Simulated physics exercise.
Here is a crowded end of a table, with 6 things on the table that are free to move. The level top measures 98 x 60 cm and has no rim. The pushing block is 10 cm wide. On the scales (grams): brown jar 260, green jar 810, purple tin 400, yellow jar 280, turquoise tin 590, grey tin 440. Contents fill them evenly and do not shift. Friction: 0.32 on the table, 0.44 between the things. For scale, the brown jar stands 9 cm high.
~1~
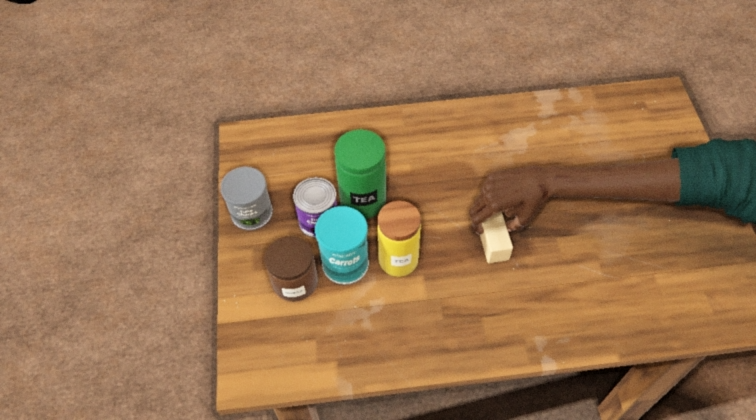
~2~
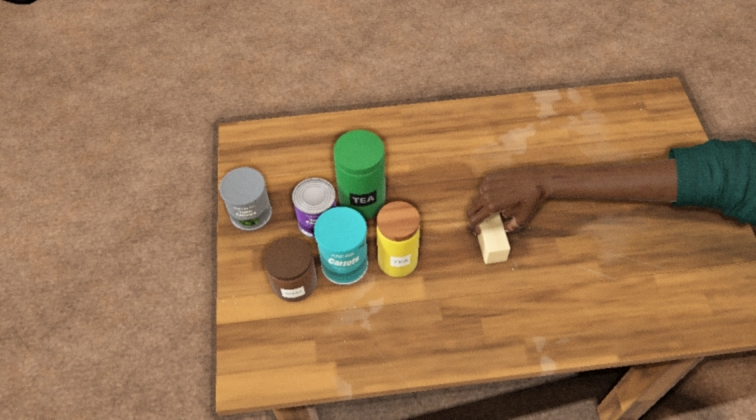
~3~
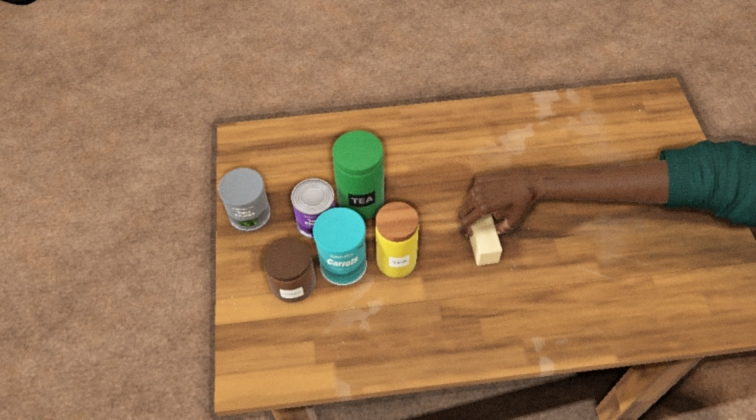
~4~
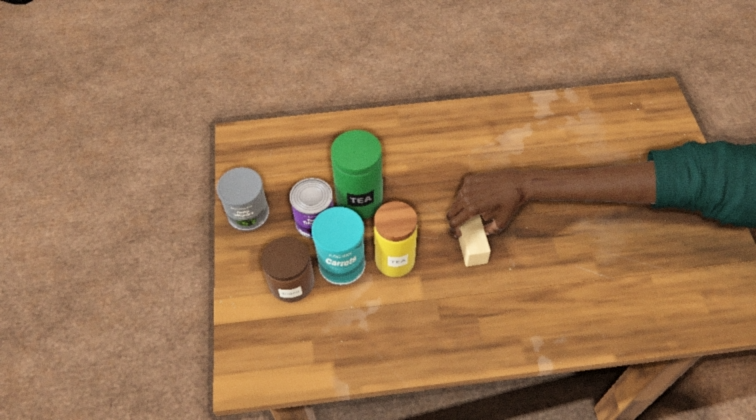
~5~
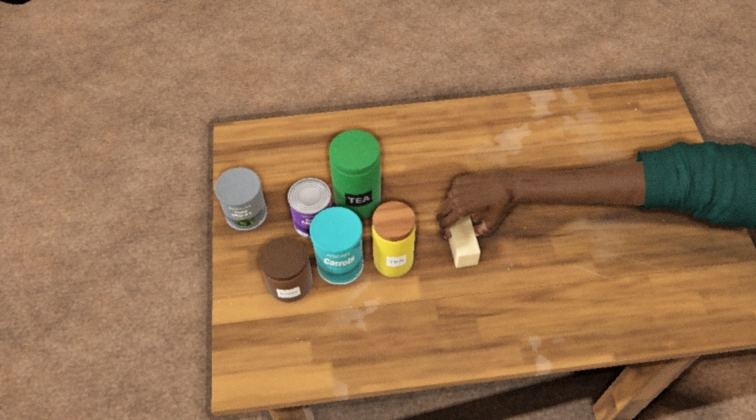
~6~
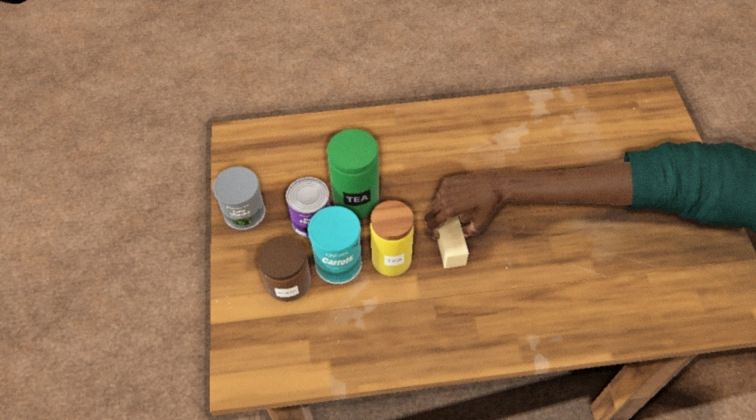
On a wooden table, a dark-skinned hand in a green sleeve sliding a pale block left toward six clustered jars and tins.
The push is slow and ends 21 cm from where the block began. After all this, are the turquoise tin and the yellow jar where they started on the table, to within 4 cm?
The turquoise tin gets shifted; the yellow jar gets shifted.
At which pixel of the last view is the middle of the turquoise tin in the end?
At about (295, 248).
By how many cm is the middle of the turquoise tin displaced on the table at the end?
Some 7 cm.
Then, 0.50 s on from there, block slid 14 cm; yellow jar moved 2 cm near (380, 241).
Then, 0.70 s on from there, block slid 17 cm; yellow jar moved 5 cm near (363, 244); turquoise tin moved 3 cm near (317, 248); brown jar moved 2 cm.
Then, 0.90 s on from there, block slid 20 cm; yellow jar moved 8 cm near (345, 247); turquoise tin moved 6 cm near (300, 248); brown jar moved 5 cm.
In the end, not toppled but over 4 cm from the start, brown jar, yellow jar and turquoise tin; the other 3 under 4 cm from the start. At the end, from the last picture's camera, turquoise tin near (295, 248), yellow jar near (340, 248).
